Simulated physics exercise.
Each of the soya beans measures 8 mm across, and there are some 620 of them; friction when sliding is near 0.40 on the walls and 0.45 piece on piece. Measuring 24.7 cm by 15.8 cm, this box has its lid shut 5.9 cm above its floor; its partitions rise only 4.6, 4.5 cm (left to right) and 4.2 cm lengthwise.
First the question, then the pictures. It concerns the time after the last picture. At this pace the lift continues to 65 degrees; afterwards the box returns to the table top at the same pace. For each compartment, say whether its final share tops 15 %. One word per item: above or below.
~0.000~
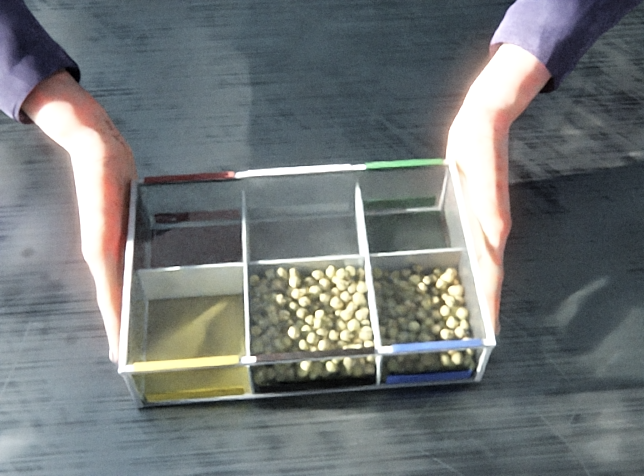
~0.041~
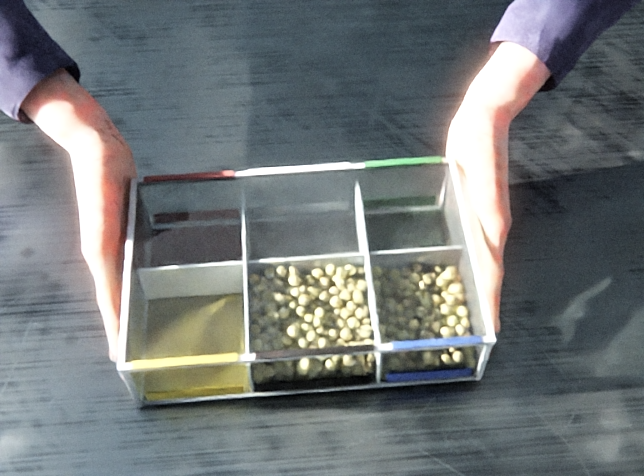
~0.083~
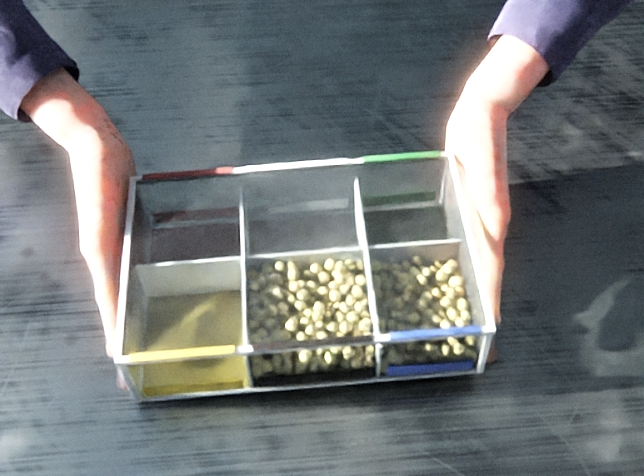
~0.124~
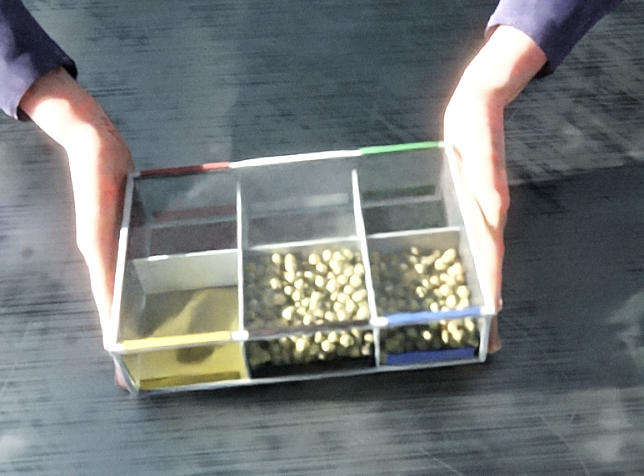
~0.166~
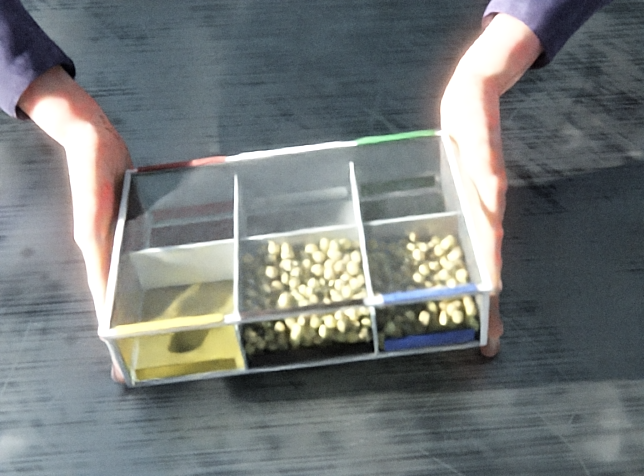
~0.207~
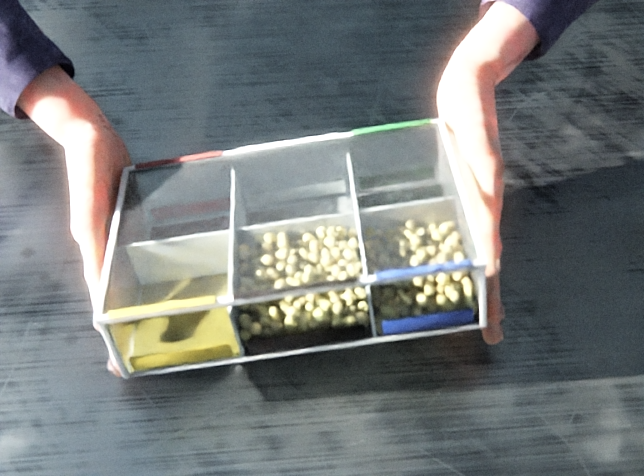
In order - red compartment: Below; blue compartment: Above; green compartment: Below; yellow compartment: Below; white compartment: Below; black compartment: Above.
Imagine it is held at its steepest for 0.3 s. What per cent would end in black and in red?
That would leave black with 50 percent and red with 5 percent.
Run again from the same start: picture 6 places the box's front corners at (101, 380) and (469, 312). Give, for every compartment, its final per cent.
By the end, red has 0%, blue has 35%, green has 0%, yellow has 5%, white has 0% and black has 60%.
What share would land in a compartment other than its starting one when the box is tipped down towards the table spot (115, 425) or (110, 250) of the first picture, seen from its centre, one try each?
Some 5 and 10 per cent.
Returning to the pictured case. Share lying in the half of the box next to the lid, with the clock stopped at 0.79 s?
I'd put it at some 30 percent.
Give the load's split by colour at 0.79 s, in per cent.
Red 0 %, blue 40 %, green 0 %, yellow 0 %, white 5 %, black 60 %.
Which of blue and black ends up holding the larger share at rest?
The black one.
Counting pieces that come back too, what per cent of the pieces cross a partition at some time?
I'd say near 15 percent of them.
After 0.79 s, tilt 64 degrees; blue 40 %, white 5 %, black 60 %.
After 1.17 s, tilt 27 degrees; blue 35 %, green 5 %, white 10 %, black 55 %.
After 1.64 s, tilt 0 degrees; blue 35 %, green 5 %, white 10 %, black 55 %.
In the end, at 2.1 s, red 0 %, blue 35 %, green 5 %, yellow 0 %, white 10 %, black 55 %.
